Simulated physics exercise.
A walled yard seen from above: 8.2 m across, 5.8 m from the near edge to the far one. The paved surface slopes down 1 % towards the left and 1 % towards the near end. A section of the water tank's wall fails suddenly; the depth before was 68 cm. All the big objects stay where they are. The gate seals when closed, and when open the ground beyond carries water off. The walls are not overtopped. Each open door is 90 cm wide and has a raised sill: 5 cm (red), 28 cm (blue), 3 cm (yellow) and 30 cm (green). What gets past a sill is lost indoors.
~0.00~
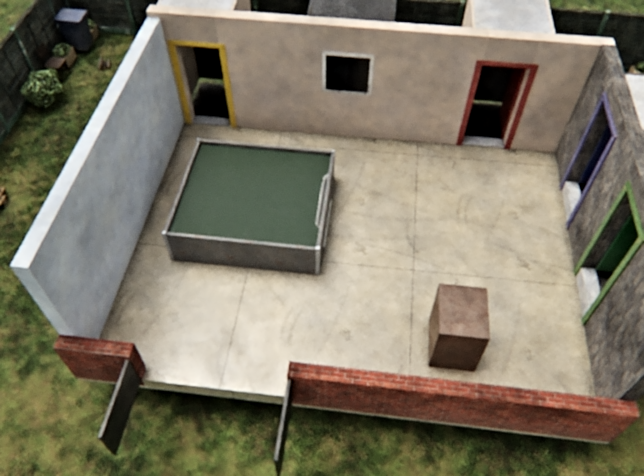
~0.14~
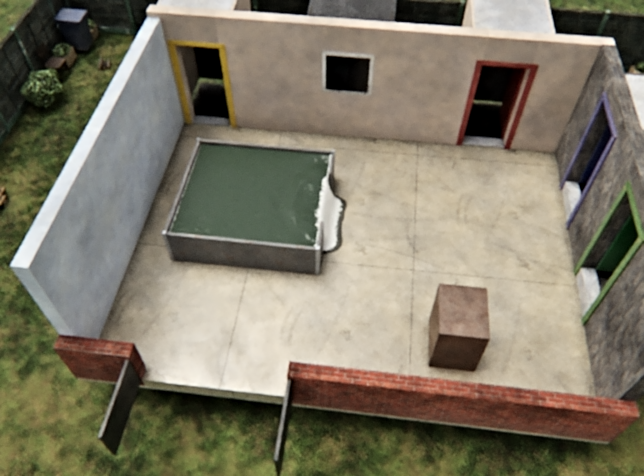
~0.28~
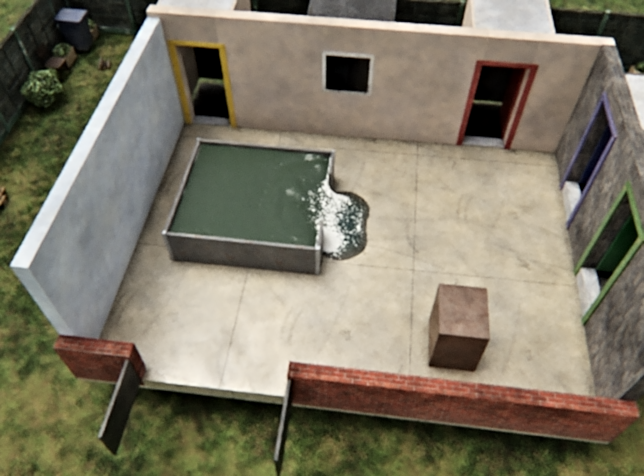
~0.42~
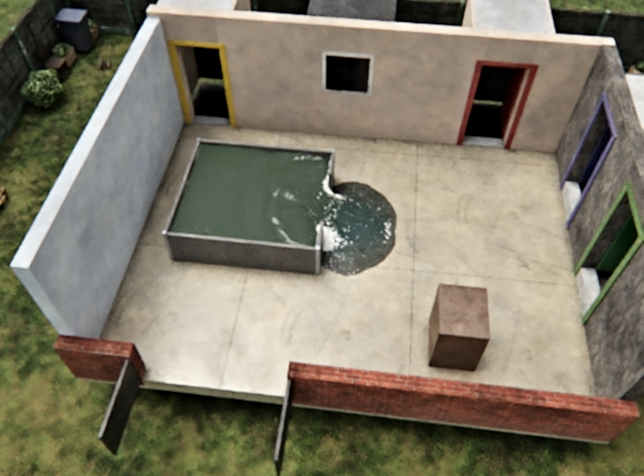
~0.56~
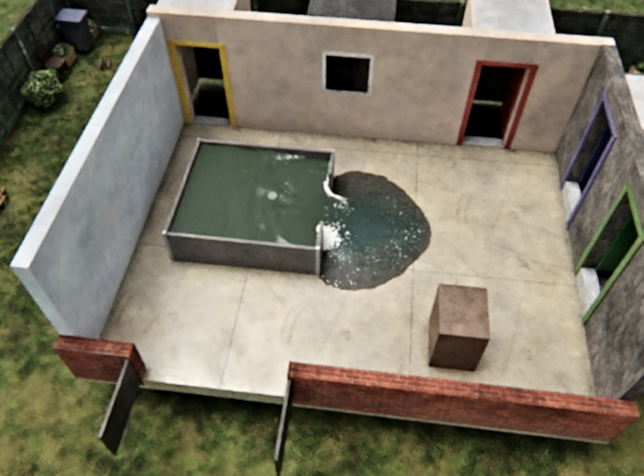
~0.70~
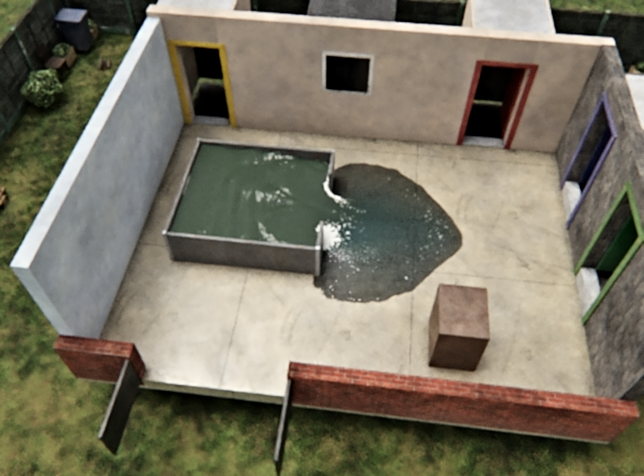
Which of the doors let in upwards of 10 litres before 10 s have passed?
The water let in: At the red door it exceeds the limit; at the blue door it keeps below the limit; at the yellow door it stays under the limit; at the green door it does not reach the limit.
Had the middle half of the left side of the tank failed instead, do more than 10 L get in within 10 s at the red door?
Against that limit: Red under.
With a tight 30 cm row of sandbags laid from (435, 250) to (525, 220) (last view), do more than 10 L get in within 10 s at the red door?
Against that limit: Red over.
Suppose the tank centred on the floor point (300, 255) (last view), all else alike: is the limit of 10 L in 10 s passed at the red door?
Then: Red over.
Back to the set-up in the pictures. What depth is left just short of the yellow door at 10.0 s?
About 6.5 cm.
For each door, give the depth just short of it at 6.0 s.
In cm: Red 11, blue 11, yellow 0, green 16.
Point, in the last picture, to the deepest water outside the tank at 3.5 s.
Near (597, 417).
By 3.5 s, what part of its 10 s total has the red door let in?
Some 20 per cent by then.
After 1.4 s water covers 35 % of the floor and is deepest (40 cm) near (331, 227); red door not reached, blue door not reached, yellow door not reached, green door not reached.
After 2.2 s water covers 50 % of the floor and is deepest (36 cm) near (331, 227); red door 12 cm at the sill, 1 L in, blue door 21 cm at the sill, 0 L in, yellow door not reached, green door 21 cm at the sill, 0 L in.
After 3.5 s water covers 55 % of the floor and is deepest (34 cm) near (597, 417); red door 10 cm at the sill, 23 L in, blue door 23 cm at the sill, 0 L in, yellow door not reached, green door 23 cm at the sill, 0 L in.
After 6.0 s water covers 70 % of the floor and is deepest (20 cm) near (570, 315); red door 11 cm at the sill, 93 L in, blue door 11 cm at the sill, 0 L in, yellow door not reached, green door 16 cm at the sill, 0 L in.
After 10.0 s water covers 100 % of the floor and is deepest (16 cm) near (92, 359); red door 7 cm at the sill, 132 L in, blue door 9 cm at the sill, 0 L in, yellow door 6 cm at the sill, 3 L in, green door 14 cm at the sill, 0 L in.
